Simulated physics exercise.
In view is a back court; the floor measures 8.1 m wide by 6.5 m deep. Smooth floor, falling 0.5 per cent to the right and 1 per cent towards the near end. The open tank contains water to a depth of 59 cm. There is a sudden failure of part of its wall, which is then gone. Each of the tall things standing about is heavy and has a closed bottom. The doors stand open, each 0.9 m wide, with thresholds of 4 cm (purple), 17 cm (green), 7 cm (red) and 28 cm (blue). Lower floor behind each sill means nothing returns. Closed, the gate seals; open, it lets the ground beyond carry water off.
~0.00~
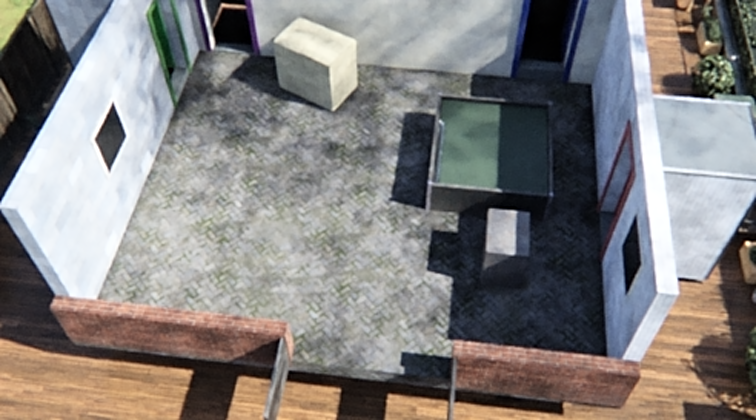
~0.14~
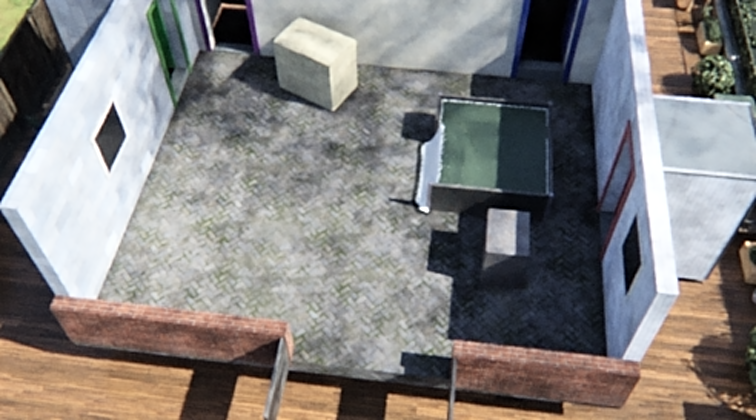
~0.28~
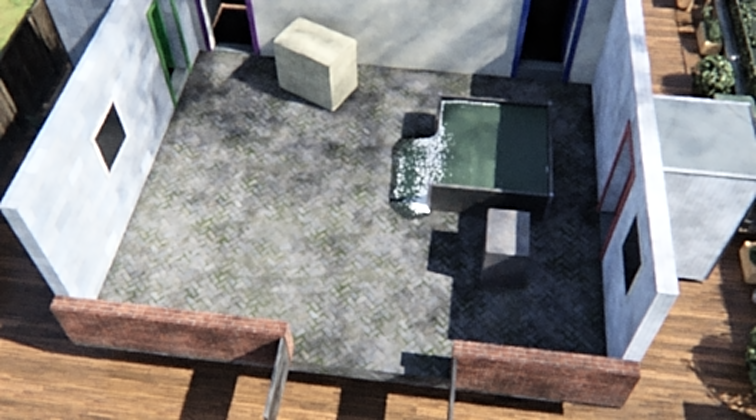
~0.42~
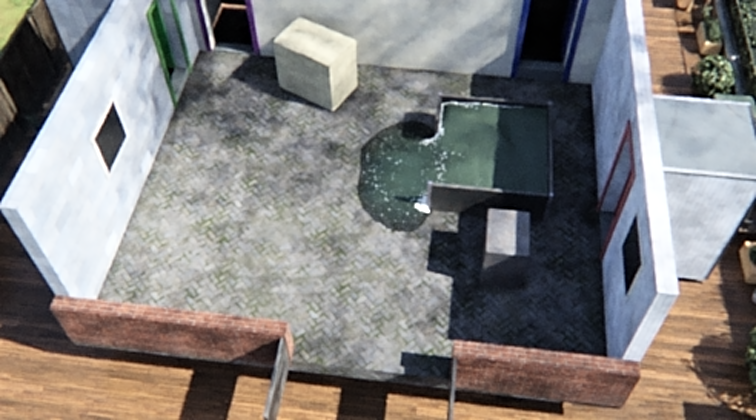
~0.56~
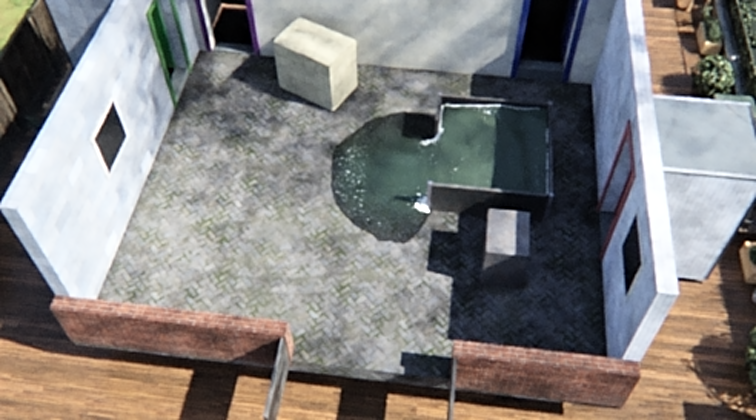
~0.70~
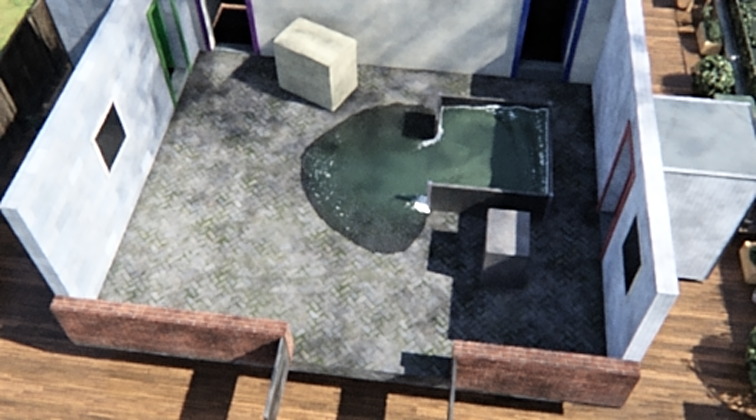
At the start, an open tank of greenish water stands whole and still in a paved, walled court, near a pale block. Then its left side gives way and water pours out in a foaming rush, spreading leftward across the paving into a widening, rounded dark green pool.
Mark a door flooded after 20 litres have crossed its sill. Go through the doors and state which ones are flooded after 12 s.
Going through them: The purple door counts as flooded; the green door does not count as flooded; the red door does not count as flooded; the blue door does not count as flooded.
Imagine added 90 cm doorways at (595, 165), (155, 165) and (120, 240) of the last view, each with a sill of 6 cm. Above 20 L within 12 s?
Taking them in order, the first gets too little, the second enough and the third enough.
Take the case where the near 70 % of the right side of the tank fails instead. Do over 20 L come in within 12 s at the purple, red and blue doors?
Purple door doesn't reach it, red door surpasses it, blue door doesn't reach it.
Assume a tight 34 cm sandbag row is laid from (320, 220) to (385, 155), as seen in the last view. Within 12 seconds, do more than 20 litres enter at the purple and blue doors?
Then the purple door is short of it and the blue door is short of it.
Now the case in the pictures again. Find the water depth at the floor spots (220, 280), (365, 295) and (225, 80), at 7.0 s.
Roughly 8, 5 and 6 cm, in turn.
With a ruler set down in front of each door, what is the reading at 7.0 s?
Measured in centimetres, the purple door gives 7, the green door 7, the red door 0 and the blue door 0.
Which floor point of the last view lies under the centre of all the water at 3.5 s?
It lies at roughly (314, 184) in pixels.
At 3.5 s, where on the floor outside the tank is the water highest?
Look around (96, 301).
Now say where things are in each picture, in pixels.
In the first picture, the open tank at (492, 145) is whole and still, 59 cm deep.
In the second picture, water pours out at (434, 169) and has run 0.8 m, to (422, 209); typically 5 cm deep outside, 59 cm at the open tank's back.
In the third picture, the front is at (404, 213), 1.0 m from the gap at (434, 169); 1.0 m2 of floor is under water; 59 cm left at the back of the open tank.
In the fourth picture, the front is at (368, 147), 1.4 m from the gap at (434, 170); 2.4 m2 of floor is under water; 59 cm left at the back of the open tank.
In the fifth picture, water pours out at (434, 170) and has run 1.8 m, to (341, 149); typically 6 cm deep outside, 57 cm at the open tank's back.
In the sixth picture, water pours out at (434, 170) and has run 2.4 m, to (307, 156); typically 5 cm deep outside, 51 cm at the open tank's back.
After 1.4 s water covers 30 % of the floor and is deepest (28 cm) near (417, 192); purple door not reached, green door not reached, red door not reached, blue door not reached.
After 2.2 s water covers 45 % of the floor and is deepest (22 cm) near (418, 185); purple door not reached, green door not reached, red door not reached, blue door not reached.
After 3.5 s water covers 60 % of the floor and is deepest (31 cm) near (96, 301); purple door 8 cm at the sill, 0 L in, green door 15 cm at the sill, 0 L in, red door not reached, blue door not reached.
After 7.0 s water covers 65 % of the floor and is deepest (11 cm) near (152, 166); purple door 7 cm at the sill, 63 L in, green door 7 cm at the sill, 0 L in, red door not reached, blue door not reached.
After 12.0 s water covers 90 % of the floor and is deepest (10 cm) near (577, 379); purple door 4 cm at the sill, 75 L in, green door 3 cm at the sill, 0 L in, red door 2 cm at the sill, 0 L in, blue door not reached.
